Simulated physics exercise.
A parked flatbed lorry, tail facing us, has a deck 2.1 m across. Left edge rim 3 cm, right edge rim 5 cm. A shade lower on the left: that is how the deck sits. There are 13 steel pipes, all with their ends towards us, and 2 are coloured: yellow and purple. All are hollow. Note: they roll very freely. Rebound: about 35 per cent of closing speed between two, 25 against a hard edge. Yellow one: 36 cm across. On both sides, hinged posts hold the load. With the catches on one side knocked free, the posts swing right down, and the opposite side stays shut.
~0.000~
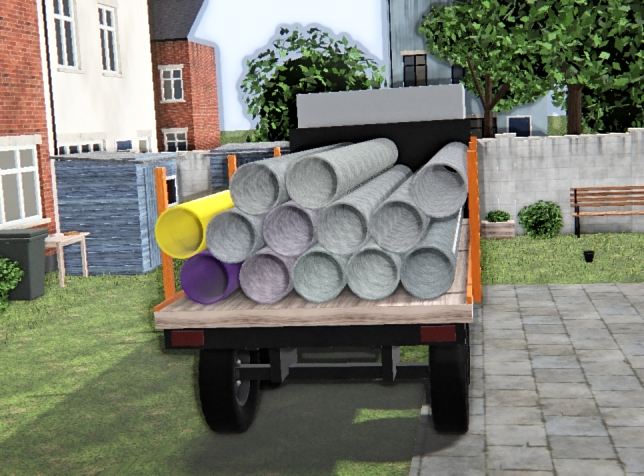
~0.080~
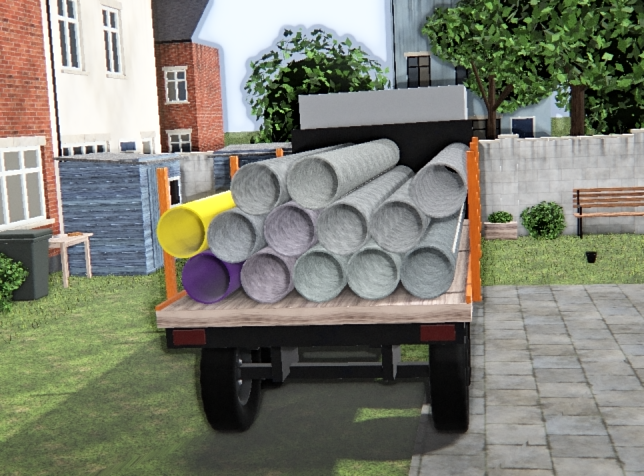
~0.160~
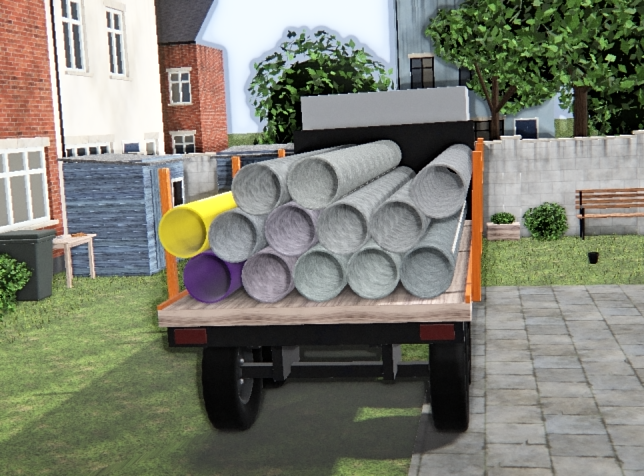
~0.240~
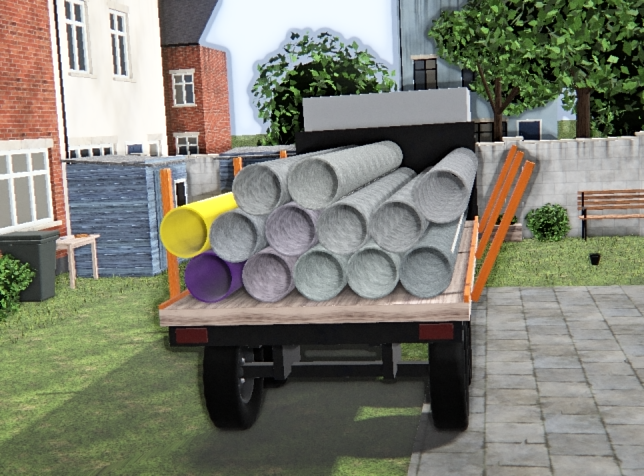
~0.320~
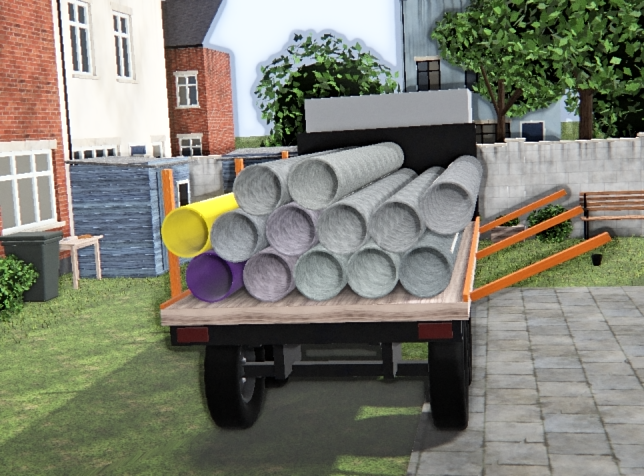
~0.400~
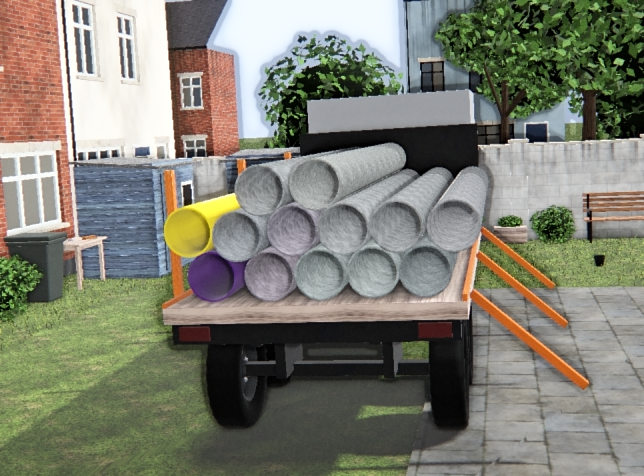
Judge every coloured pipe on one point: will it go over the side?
Verdicts: Yellow it won't, purple it won't.
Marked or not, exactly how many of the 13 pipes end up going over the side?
Exactly 1.
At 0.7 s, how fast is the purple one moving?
It's travelling at about 0.0 m/s.
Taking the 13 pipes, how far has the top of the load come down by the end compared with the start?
Roughly 5 cm.
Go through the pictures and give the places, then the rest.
Yellow at (180, 232), purple at (204, 280); both sides upright; the deck is a shade lower on the left; 5 of the 13 make up the bottom layer, in the first frame.
Yellow at (182, 232), purple at (205, 279); both sides upright, in the second frame.
Yellow at (183, 232), purple at (207, 279); both sides upright, in the third frame.
Yellow at (184, 232), purple at (208, 279); right posts out by 25°, tip at (529, 168), in the fourth frame.
Yellow at (186, 232), purple at (209, 278); right posts out by 65°, tip at (604, 239), in the fifth frame.
Yellow at (188, 232), purple at (211, 278); right posts out by 130°, tip at (582, 382), in the sixth frame.
After 0.7 s, yellow is up on others, 20 cm from the left edge; purple is on the deck, 30 cm from the left edge; 1 gone from the deck.
At rest (3.3 s), yellow is up on others, 20 cm from the left edge; purple is on the deck, 30 cm from the left edge; 1 gone from the deck.
